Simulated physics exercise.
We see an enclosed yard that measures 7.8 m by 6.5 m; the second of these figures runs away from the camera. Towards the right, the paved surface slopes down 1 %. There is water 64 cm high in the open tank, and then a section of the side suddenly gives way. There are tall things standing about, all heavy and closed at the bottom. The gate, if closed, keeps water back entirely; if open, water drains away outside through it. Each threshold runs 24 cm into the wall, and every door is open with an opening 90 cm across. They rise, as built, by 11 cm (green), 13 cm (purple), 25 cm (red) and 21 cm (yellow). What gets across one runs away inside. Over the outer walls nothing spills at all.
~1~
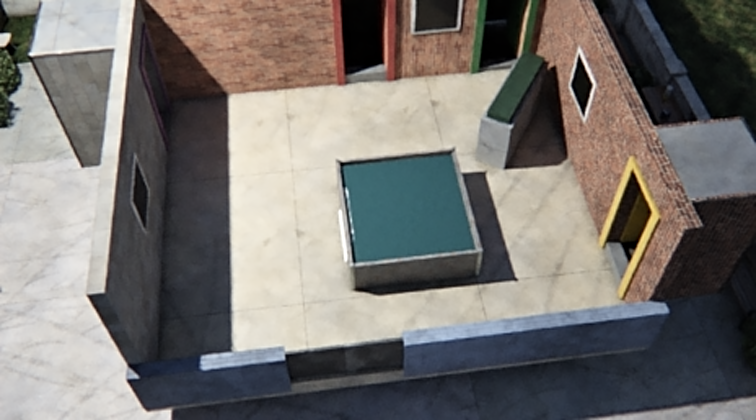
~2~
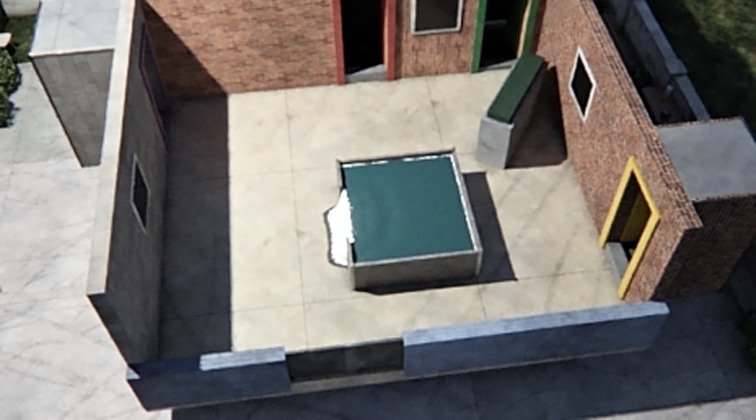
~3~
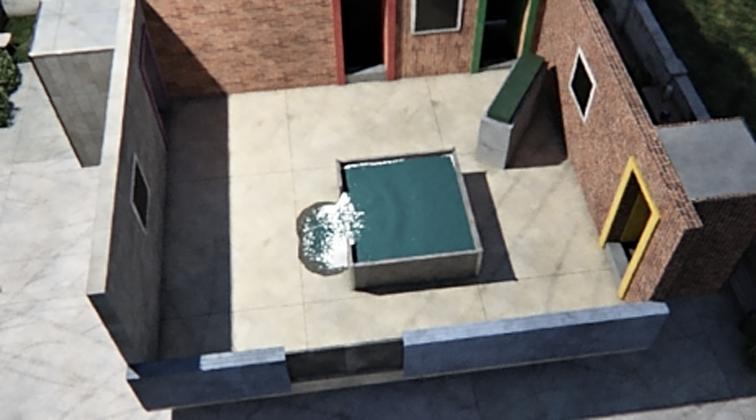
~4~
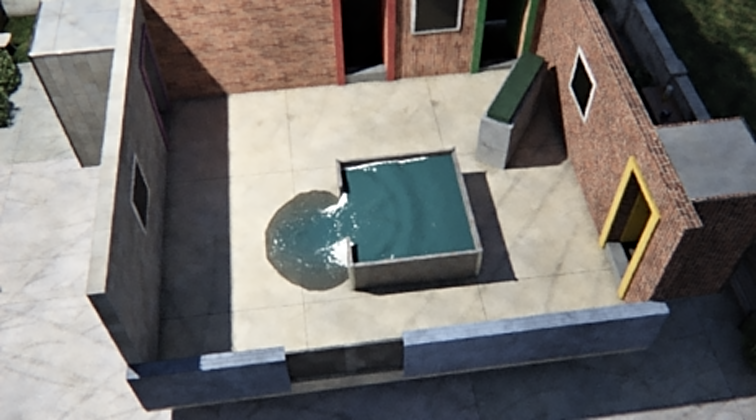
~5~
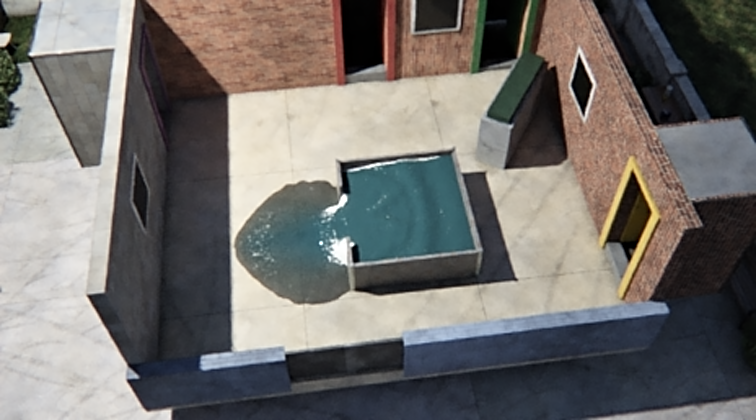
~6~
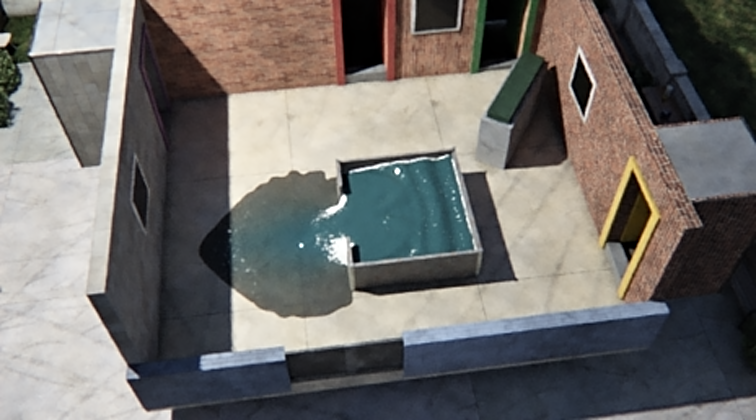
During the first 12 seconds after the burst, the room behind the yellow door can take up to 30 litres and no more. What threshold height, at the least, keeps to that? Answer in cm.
I would say about 7.5 cm.
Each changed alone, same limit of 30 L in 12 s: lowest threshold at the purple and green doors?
You'd want about 8.5 centimetres at purple and about 7.5 centimetres at green.
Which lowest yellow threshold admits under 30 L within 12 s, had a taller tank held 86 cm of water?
Roughly 12.0 centimetres would do it.
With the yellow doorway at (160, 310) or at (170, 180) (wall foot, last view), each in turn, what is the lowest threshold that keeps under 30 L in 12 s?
Roughly 17 and 12.0 cm.
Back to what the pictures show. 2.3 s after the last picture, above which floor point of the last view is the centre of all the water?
Approximately (308, 236).
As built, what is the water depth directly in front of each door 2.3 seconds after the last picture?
At the green door the depth is 0 cm, at purple 11 cm, at red 0 cm and at yellow 0 cm.
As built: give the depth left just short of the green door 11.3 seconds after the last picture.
Depth: Near 12.5 cm.
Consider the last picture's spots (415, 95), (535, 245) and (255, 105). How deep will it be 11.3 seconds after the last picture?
About 3, 4 and 7 cm.
Then, 0.7 s after the last picture water covers 25 % of the floor, deepest (34 cm) near (335, 236); it has not reached the yellow door.
Then, 2.3 s after the last picture water covers 35 % of the floor, deepest (29 cm) near (157, 386); it has not reached the yellow door.
Then, 11.3 s after the last picture water covers 100 % of the floor, deepest (16 cm) near (548, 108); 9 cm at the yellow door, 0 litres in over its 21 cm threshold.
At the yellow door as built, the water peaked near 12 cm, 6.1 s after the last picture.
With a threshold of 7 cm, 42 litres would have come in within the 12 s; with 9.5 cm, 10 litres. So under 30 litres takes about 7.5 cm.
